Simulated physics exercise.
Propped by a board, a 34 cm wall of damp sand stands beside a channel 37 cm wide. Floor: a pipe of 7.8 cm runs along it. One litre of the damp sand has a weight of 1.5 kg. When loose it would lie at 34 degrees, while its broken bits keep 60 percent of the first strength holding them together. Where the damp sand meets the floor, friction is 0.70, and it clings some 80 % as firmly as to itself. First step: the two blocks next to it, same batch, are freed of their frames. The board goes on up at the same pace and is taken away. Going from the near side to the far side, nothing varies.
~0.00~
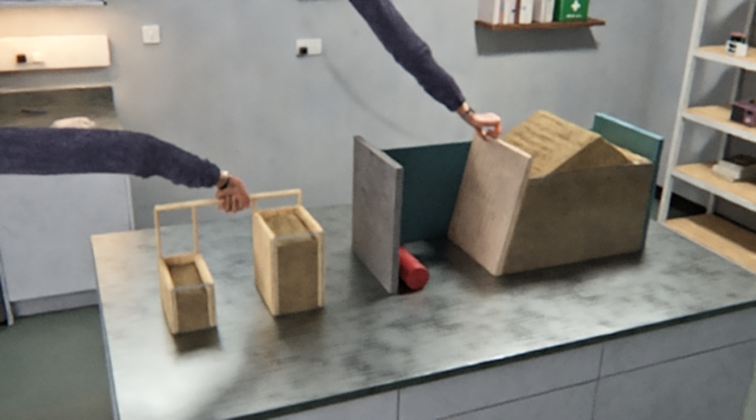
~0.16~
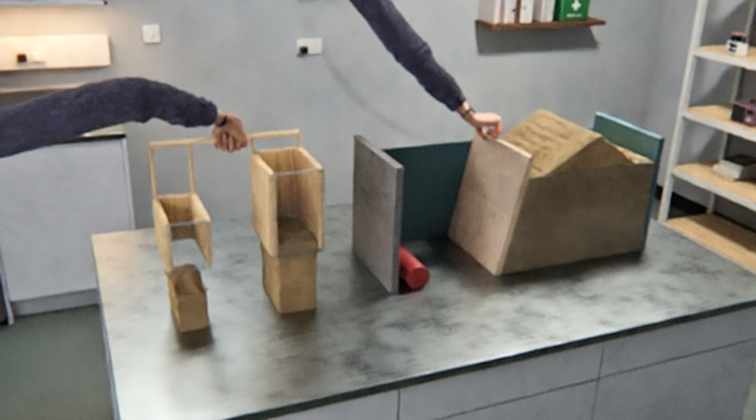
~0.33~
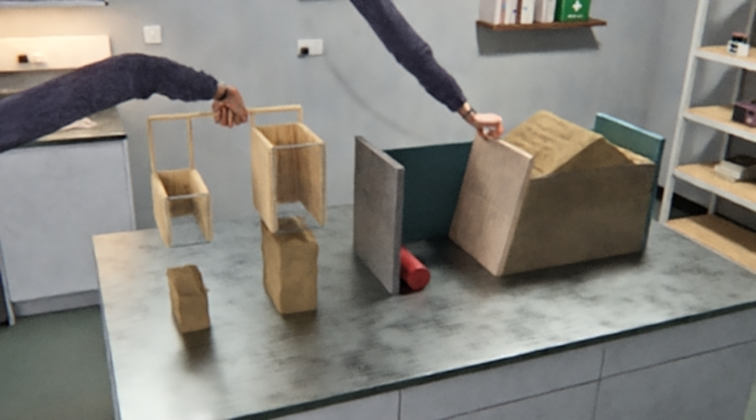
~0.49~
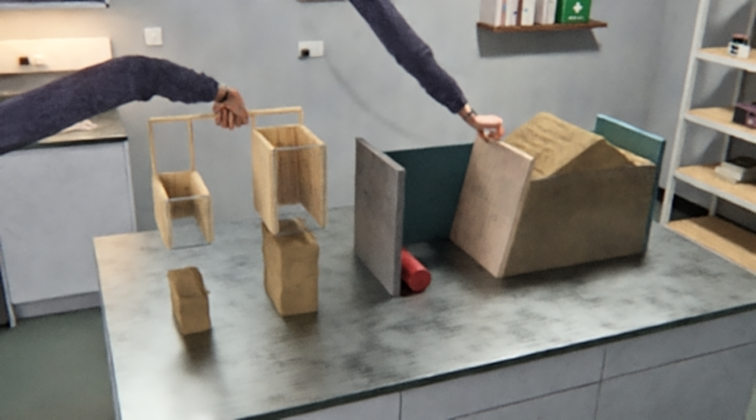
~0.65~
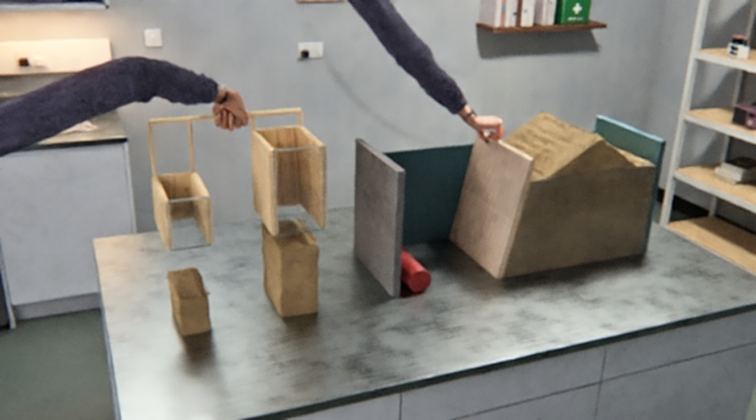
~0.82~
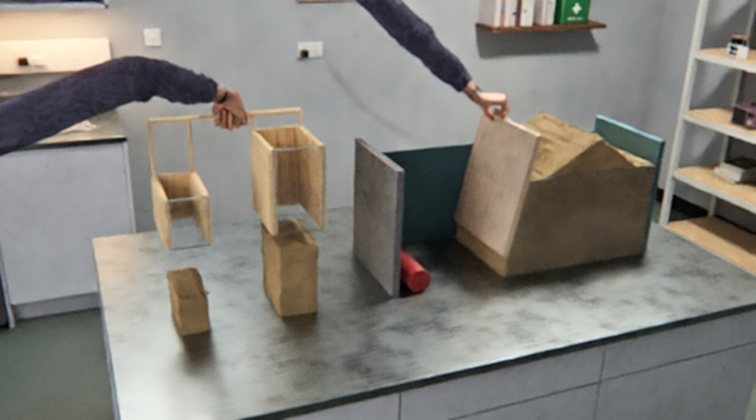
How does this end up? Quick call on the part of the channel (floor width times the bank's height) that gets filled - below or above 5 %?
Below, I would say.
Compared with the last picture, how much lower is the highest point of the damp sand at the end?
The gap comes to some 0.0 centimetres.
After 1.04 s, the face still stands, with nothing on top of the pipe; the channel is 0 % full.
After 1.31 s, the face still stands, with nothing on top of the pipe; the channel is 0 % full.
After 1.58 s, the face still stands, with nothing on top of the pipe; the channel is 0 % full.
After 1.85 s, the face still stands, with nothing on top of the pipe; the channel is 0 % full.
After 1.90 s, the face still stands, with nothing on top of the pipe; the channel is 0 % full.
